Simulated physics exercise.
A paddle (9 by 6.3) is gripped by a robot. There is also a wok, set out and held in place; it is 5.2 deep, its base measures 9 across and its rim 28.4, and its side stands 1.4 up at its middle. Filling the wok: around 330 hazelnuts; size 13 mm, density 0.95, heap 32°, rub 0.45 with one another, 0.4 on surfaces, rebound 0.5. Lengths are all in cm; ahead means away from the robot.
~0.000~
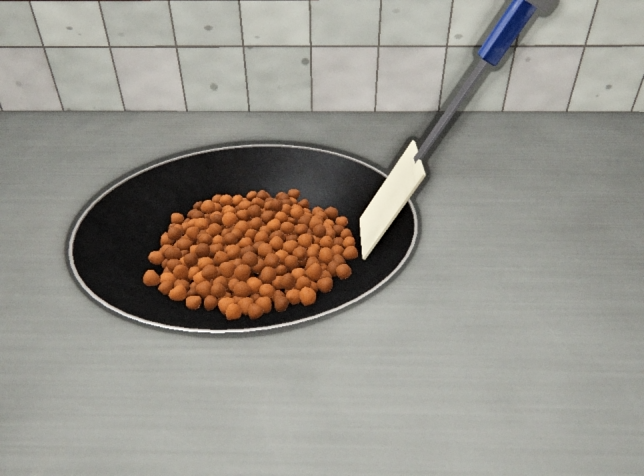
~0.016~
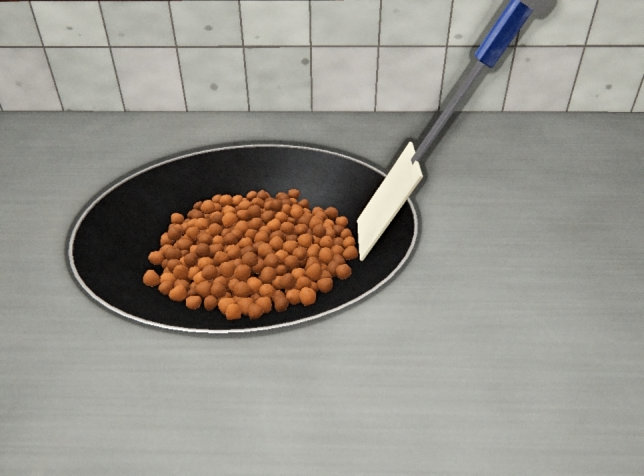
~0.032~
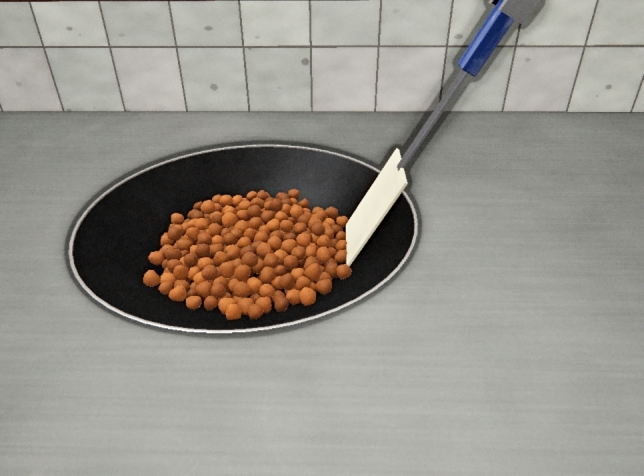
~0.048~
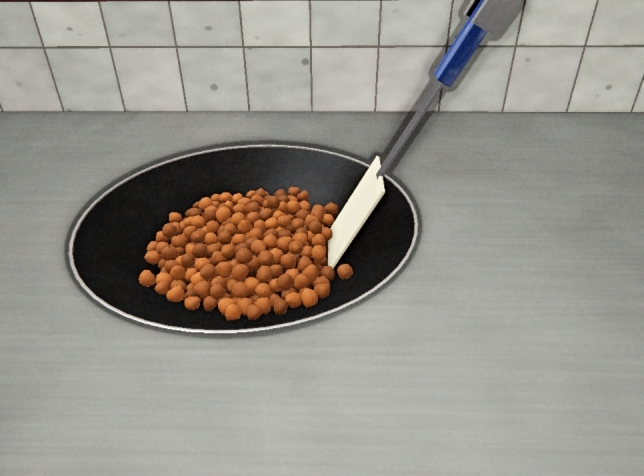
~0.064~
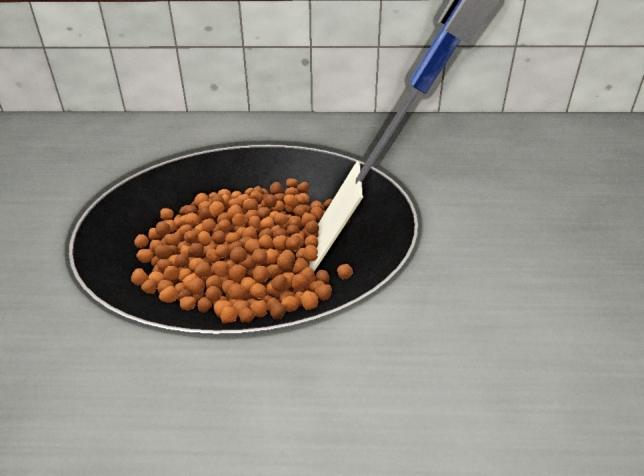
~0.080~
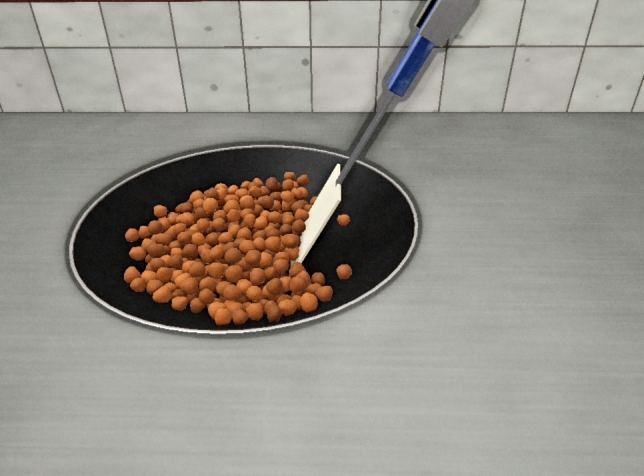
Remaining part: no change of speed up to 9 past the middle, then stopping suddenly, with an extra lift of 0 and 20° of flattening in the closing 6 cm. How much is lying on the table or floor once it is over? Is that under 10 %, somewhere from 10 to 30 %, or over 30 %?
It is from 10 to 30 %.
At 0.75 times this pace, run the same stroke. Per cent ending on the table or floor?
15 %.
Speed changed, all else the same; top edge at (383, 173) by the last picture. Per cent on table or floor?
Roughly 5 per cent.
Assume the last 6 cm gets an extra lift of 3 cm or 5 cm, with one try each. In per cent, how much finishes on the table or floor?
Try one gives about 25 in a hundred, try two about 20 in a hundred.
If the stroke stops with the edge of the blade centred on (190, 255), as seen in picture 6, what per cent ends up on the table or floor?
Roughly 0 per cent, I'd say.
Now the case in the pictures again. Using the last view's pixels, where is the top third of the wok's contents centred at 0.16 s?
(175, 224).
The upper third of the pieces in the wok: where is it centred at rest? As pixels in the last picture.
Close to pixel (150, 229).
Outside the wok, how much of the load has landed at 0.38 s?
Share at that moment: About 15 %.
After 0.12 s, sloping 62°, highest piece 5 above the table; 327 in the wok.
After 0.16 s, sloping 56°, highest piece 6 above the table; 327 in the wok.
After 0.38 s, sloping 42°, highest piece 7 above the table; 266 in the wok, 56 on the table or floor, 5 on the blade or in flight.
After 1.43 s, sloping 42°, highest piece 5 above the table; 265 in the wok, 62 on the table or floor.
At rest, 265 in the wok, 62 on the table or floor. That is 19 % on the table or floor.
